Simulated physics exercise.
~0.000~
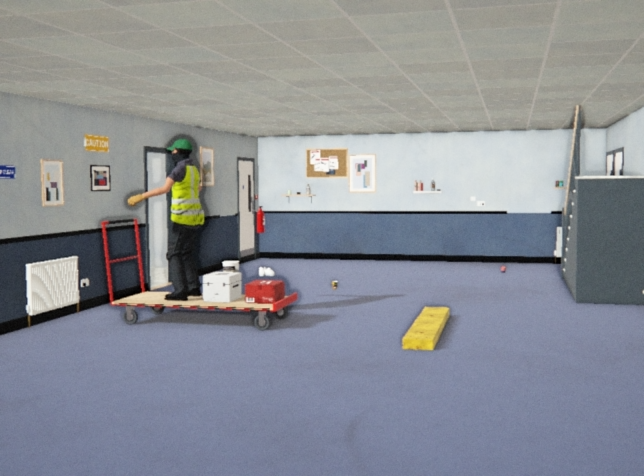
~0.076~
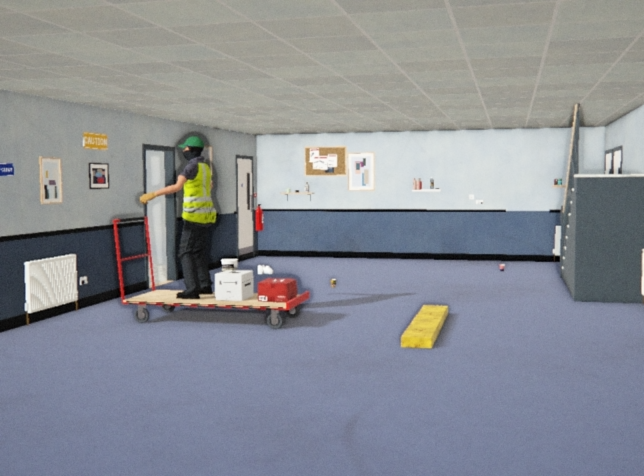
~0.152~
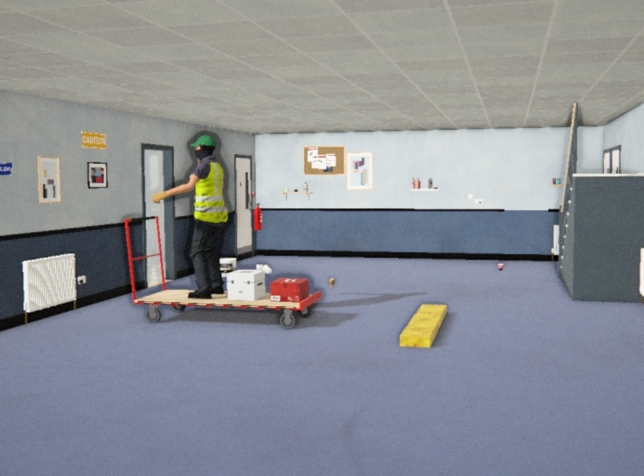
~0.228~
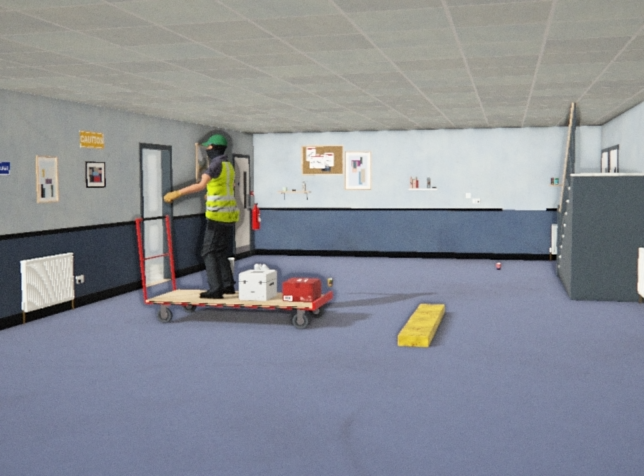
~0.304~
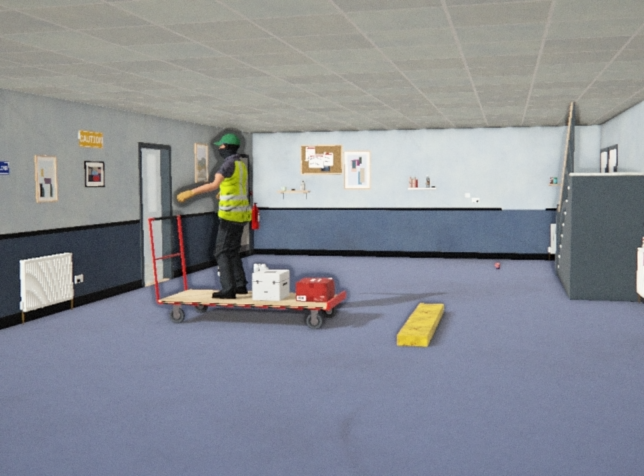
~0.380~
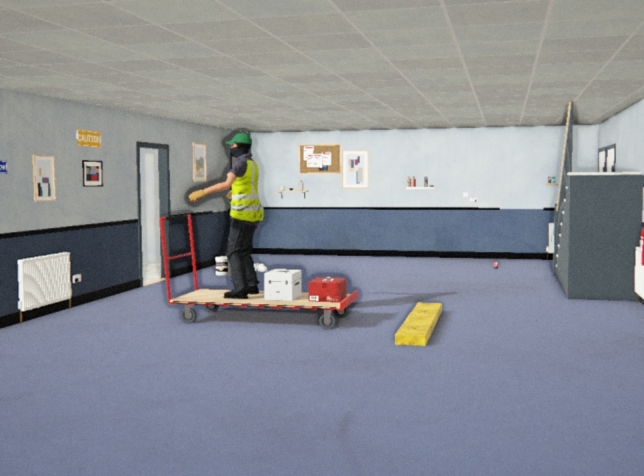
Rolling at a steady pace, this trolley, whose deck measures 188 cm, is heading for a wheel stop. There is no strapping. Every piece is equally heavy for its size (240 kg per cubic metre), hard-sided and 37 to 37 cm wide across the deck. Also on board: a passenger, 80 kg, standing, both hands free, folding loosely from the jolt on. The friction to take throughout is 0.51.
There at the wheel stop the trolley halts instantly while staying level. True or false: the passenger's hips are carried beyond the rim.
True.
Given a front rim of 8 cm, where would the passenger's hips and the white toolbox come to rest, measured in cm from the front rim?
With that rim, hips finish 10 cm past and white stays 50 cm behind.
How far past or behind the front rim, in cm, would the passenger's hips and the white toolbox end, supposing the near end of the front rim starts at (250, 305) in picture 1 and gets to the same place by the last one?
Rest points: Hips at 50 cm past, white at 50 cm behind.
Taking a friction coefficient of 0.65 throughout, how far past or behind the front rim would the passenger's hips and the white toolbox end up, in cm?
Result: Hips 10 past the rim; white item 50 behind.
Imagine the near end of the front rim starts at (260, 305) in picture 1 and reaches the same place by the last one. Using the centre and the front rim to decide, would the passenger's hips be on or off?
In that case the hips would be lost.
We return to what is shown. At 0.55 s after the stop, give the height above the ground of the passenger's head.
90 cm above it.
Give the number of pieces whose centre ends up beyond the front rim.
Count of them: 0.
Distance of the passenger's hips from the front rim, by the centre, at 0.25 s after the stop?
Roughly 60 cm behind it.
Impact comes at 0.72 s.
After 0.97 s the passenger's hips are 60 cm behind the rim, near (360, 234) in the last picture's view.
After 1.27 s the passenger's hips are 16 cm behind the rim, near (401, 271) in the last picture's view.
After 1.72 s the passenger's hips are 17 cm past the rim, near (433, 281) in the last picture's view.
Final state at 3.9 s, past the rim, the passenger's hips; behind it, white toolbox and red parcel.
